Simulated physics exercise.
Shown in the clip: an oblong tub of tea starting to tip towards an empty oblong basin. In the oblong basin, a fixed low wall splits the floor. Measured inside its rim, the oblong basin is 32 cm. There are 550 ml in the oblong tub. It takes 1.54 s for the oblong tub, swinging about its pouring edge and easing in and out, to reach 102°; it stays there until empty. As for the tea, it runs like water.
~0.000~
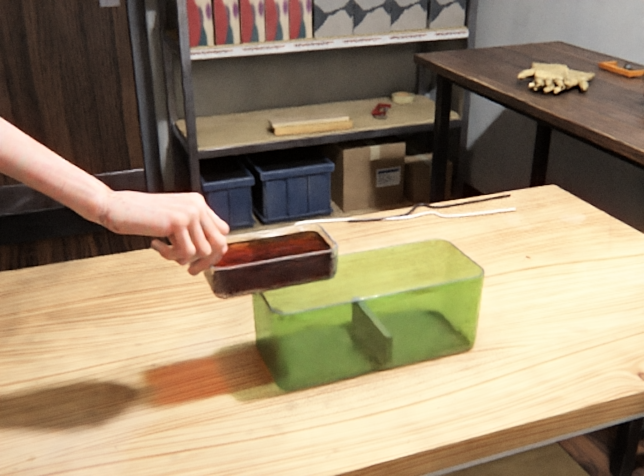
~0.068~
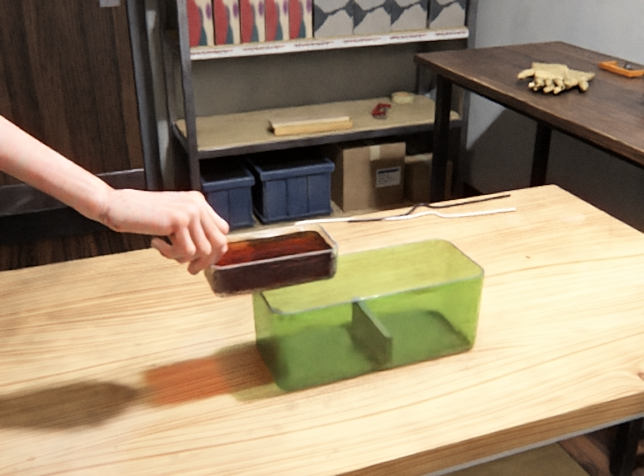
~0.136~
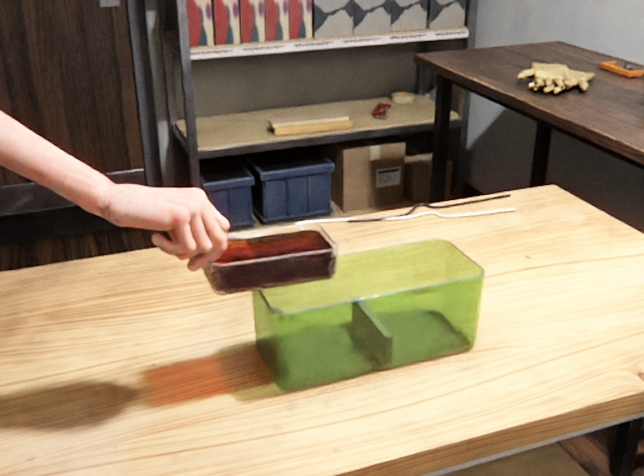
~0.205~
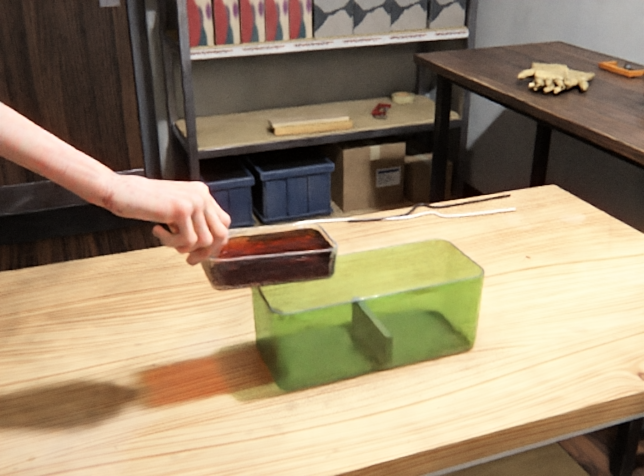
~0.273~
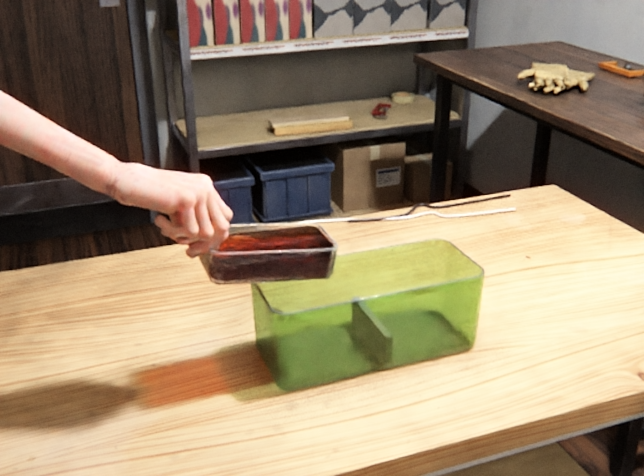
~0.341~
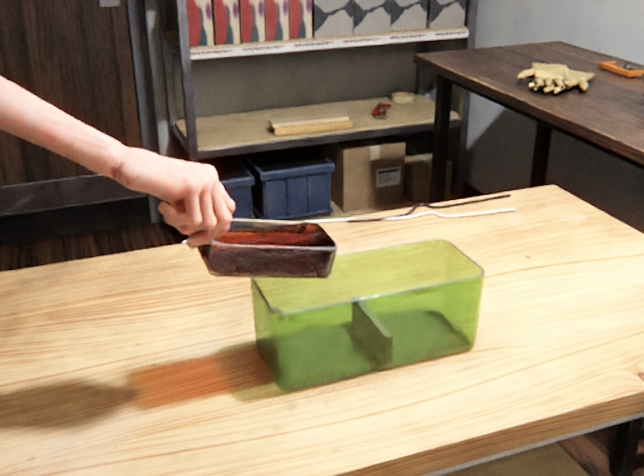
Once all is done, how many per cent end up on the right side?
Roughly 68 percent ends up on the right side.
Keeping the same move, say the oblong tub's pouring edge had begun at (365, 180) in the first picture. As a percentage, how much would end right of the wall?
It would then come to around 80 percent.
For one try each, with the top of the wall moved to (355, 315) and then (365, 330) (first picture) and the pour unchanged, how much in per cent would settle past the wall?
I'd say 80 percent on the first go, 65 percent on the next.
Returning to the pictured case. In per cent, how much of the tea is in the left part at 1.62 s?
Around 26 in a hundred.
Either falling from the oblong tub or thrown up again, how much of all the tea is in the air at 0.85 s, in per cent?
Estimate: Some 34 % of the total.
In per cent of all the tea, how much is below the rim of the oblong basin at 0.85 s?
Near 46 in a hundred.
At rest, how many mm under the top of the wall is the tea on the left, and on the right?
For the left, around 44 mm; for the right, around 30 mm.
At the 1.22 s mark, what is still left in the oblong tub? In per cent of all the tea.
4 per cent or so.
By 0.85 s the tilt is 59° and 18 per cent is still to pour, 10 is left of the wall and 36 right of it.
By 1.22 s the tilt is 92° and 4 per cent is still to pour, 19 is left of the wall and 68 right of it.
By 1.62 s the tilt is 102° and 0 per cent is still to pour, 26 is left of the wall and 68 right of it.
By 2.04 s the tilt is 102° and 0 per cent is still to pour, 26 is left of the wall and 68 right of it.
At rest 26 per cent lies left of the wall, 68 right of it and 6 outside.
